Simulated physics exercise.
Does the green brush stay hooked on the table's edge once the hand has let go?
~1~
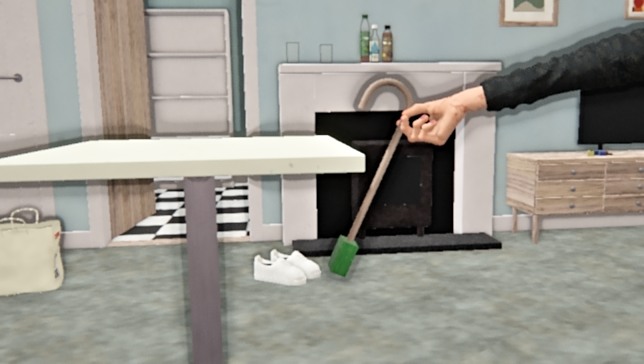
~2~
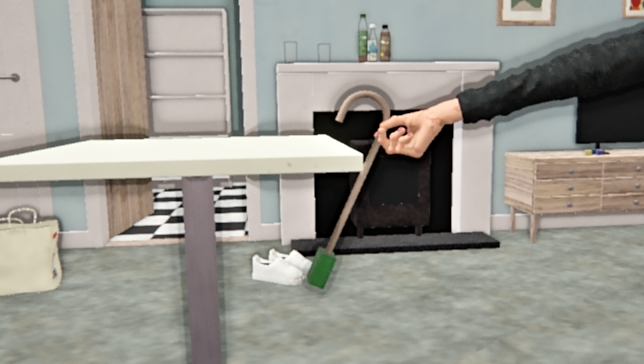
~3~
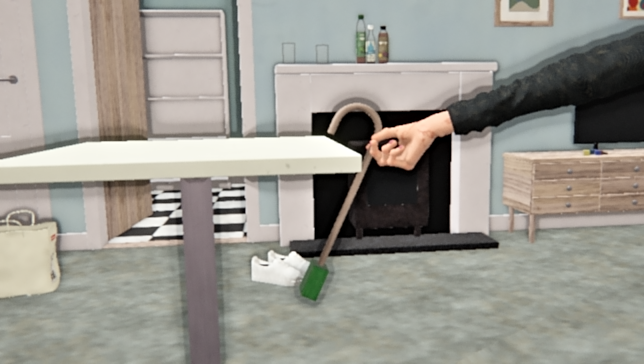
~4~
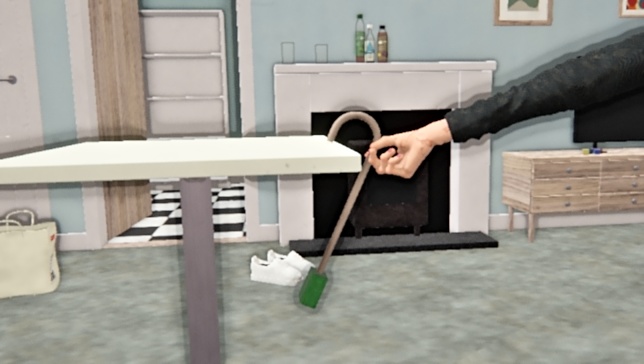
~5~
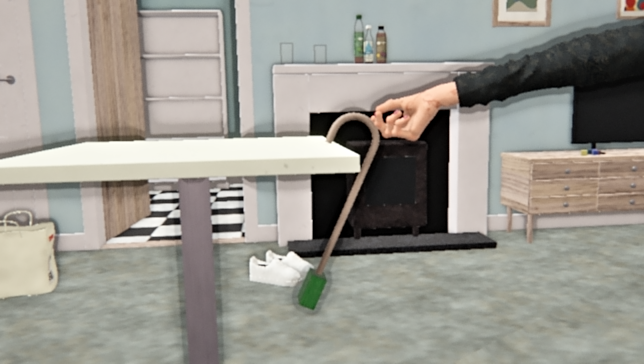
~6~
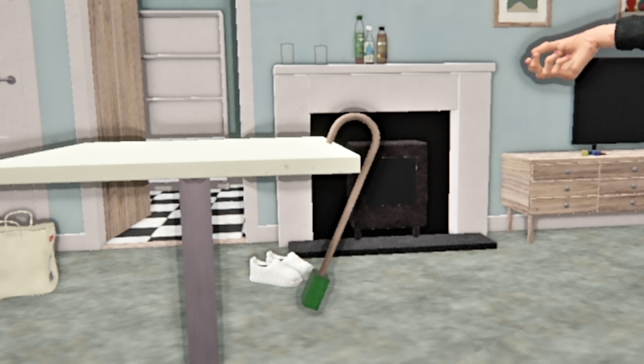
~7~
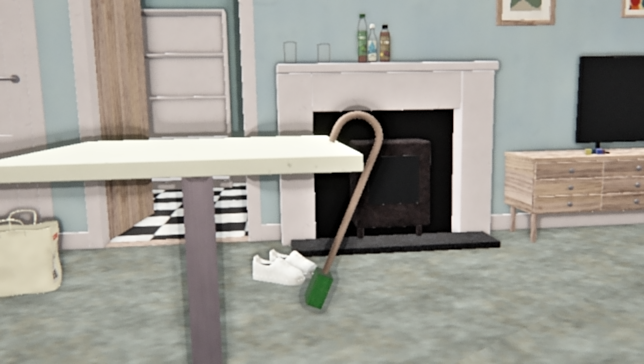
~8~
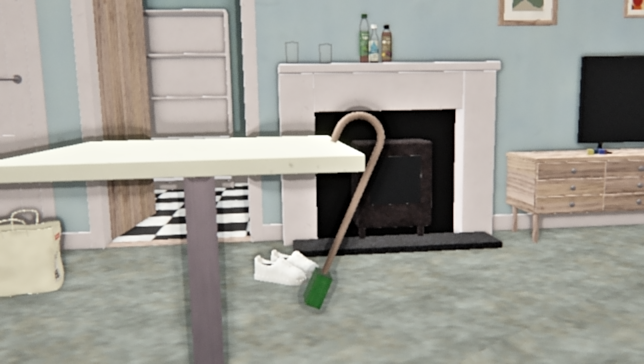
Yes, the green brush stays hooked on the edge. It is still hanging there after the hand has gone.
